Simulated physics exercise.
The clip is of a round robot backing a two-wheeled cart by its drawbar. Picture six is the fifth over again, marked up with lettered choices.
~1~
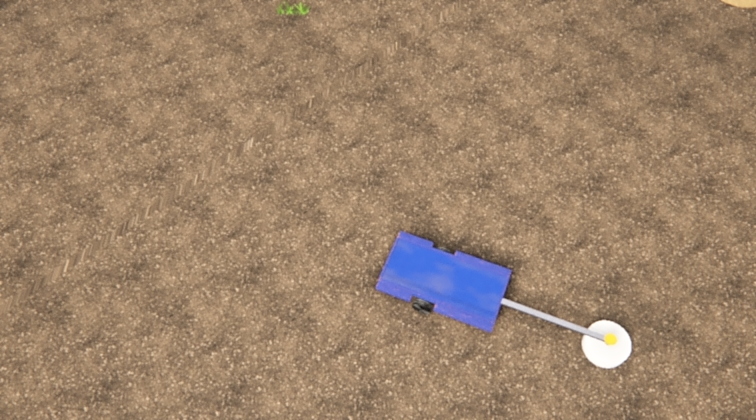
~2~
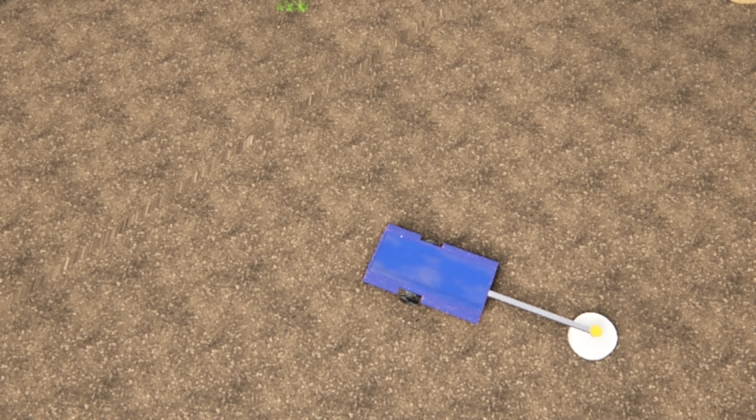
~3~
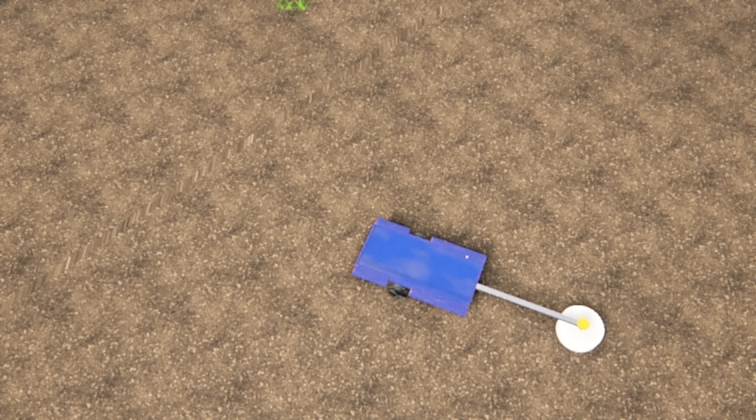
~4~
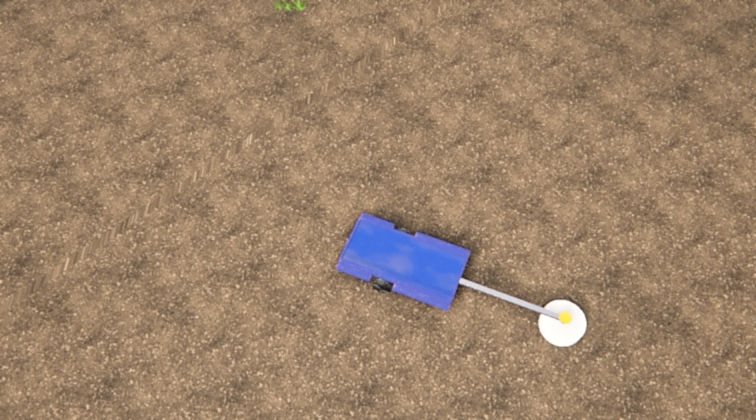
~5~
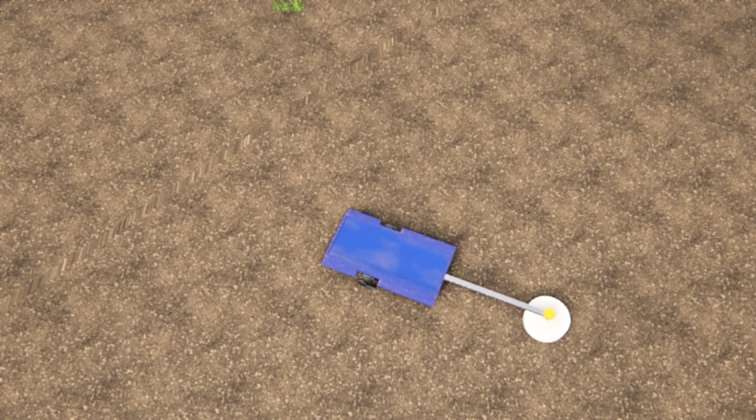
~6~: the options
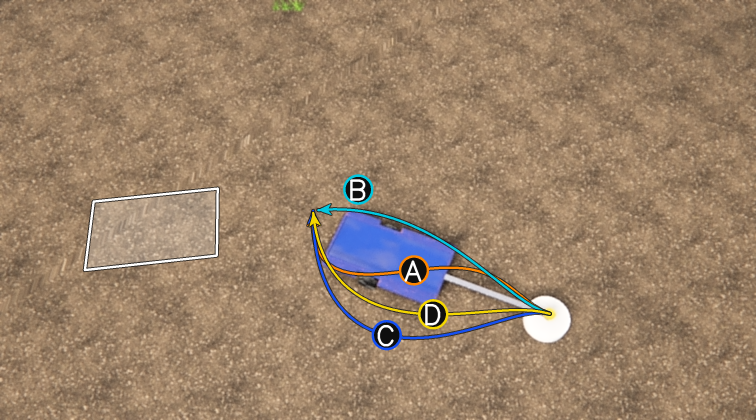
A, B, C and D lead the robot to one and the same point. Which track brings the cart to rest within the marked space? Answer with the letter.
B is the one.
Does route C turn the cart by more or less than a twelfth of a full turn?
More.
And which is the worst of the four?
The widest miss is C.
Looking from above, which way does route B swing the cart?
Anticlockwise.
On the marked copy, A from (550, 314) via (414, 270) to (313, 213); B from (550, 314) via (441, 241) to (318, 210); C from (550, 314) via (387, 335) to (313, 211); D from (550, 314) via (400, 311) to (313, 213); the bay at (154, 228).
Taking B. A third of the way, robot (468, 264), cart (311, 229).
Two thirds of the way, robot (388, 222), cart (230, 221).
When it is over, robot (314, 216), cart (155, 226); the cart stands in the bay.
As for the rest, A leaves the cart at (172, 172), out of the bay; C leaves the cart at (265, 99), out of the bay; D leaves the cart at (224, 118), out of the bay.
